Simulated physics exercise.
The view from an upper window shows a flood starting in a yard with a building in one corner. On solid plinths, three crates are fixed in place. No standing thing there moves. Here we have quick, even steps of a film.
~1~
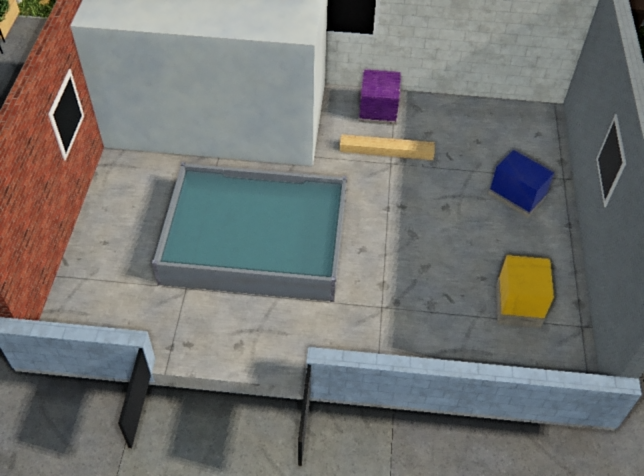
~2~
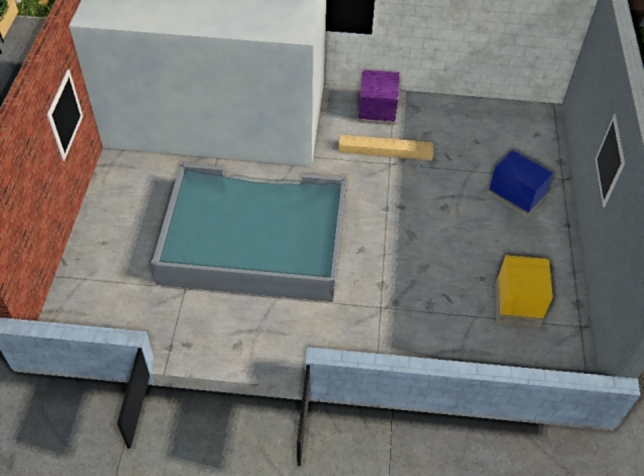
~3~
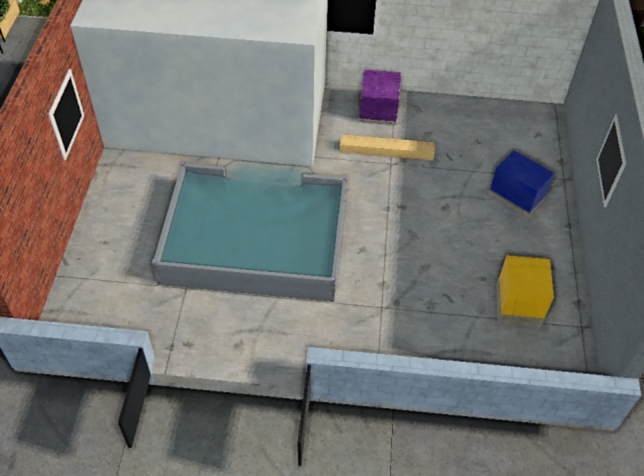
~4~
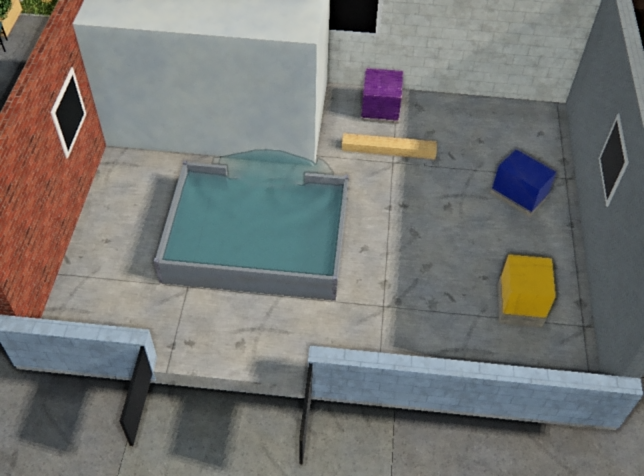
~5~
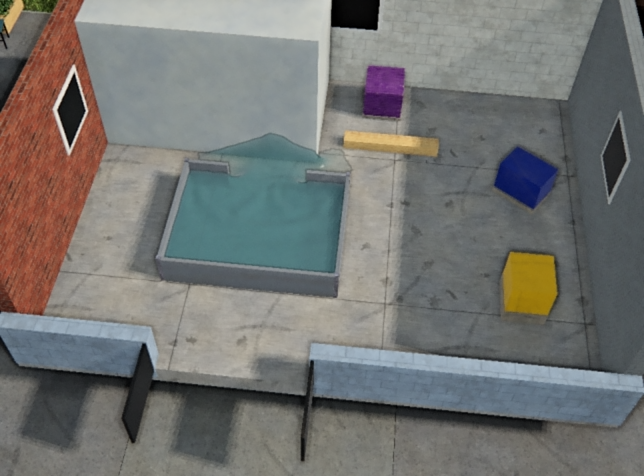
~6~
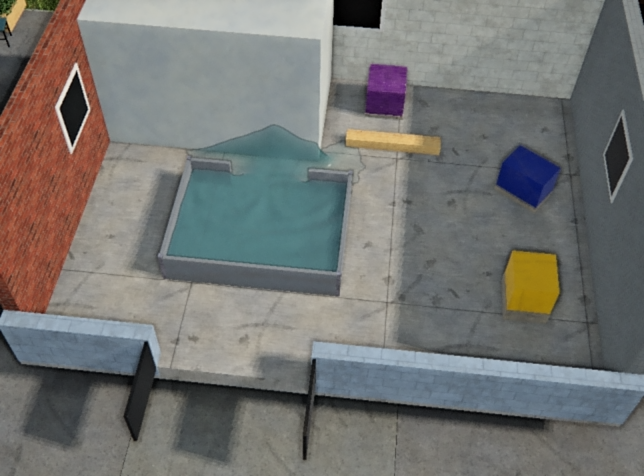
Water lies still in a gray rectangular tank in a walled yard with purple, blue and yellow blocks and a wooden beam. A gap opens in the tank's far side, and water pours out through it, spreading in a thin sheet toward the pale building behind while the blocks stay put.
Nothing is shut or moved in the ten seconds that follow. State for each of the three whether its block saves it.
The yellow crate is saved. The purple crate is saved. The blue crate is not saved and gets wet.
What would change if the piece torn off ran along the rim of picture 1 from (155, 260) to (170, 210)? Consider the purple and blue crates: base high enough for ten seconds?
Taking them in turn, the purple crate is missed and the blue crate is missed.
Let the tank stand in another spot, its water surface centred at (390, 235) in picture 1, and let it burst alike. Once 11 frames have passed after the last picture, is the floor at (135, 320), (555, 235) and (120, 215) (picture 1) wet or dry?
Taking the three spots in order: Bare, bare, bare.
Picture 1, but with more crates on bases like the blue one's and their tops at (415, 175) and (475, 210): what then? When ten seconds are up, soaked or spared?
First is reached; second is never reached.
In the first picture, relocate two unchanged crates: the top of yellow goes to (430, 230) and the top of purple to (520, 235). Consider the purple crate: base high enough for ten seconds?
The purple crate is flooded.
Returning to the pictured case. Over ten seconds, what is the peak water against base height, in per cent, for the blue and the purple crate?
Roughly 160 percent, then 60 percent.
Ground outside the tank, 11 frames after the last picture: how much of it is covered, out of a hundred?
My estimate is roughly 25 percent.
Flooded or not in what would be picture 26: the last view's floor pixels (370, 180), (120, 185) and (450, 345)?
Result by point, in sequence: Waterlogged, then waterlogged, then unwetted.
A moment on, water covers 15 % of the floor; the yellow crate not reached, the purple crate not reached, the blue crate not reached.
Next, water covers 25 % of the floor; the yellow crate not reached, the purple crate water round its plinth, the blue crate water round its plinth.
Then, water covers 45 % of the floor; the yellow crate water round its plinth, the purple crate water round its plinth, the blue crate water round its plinth.
Later, water covers 75 % of the floor; the yellow crate water round its plinth, the purple crate water round its plinth, the blue crate water round its plinth.
In the end, water covers 95 % of the floor; the yellow crate stayed above the water, the purple crate stayed above the water, the blue crate was topped.
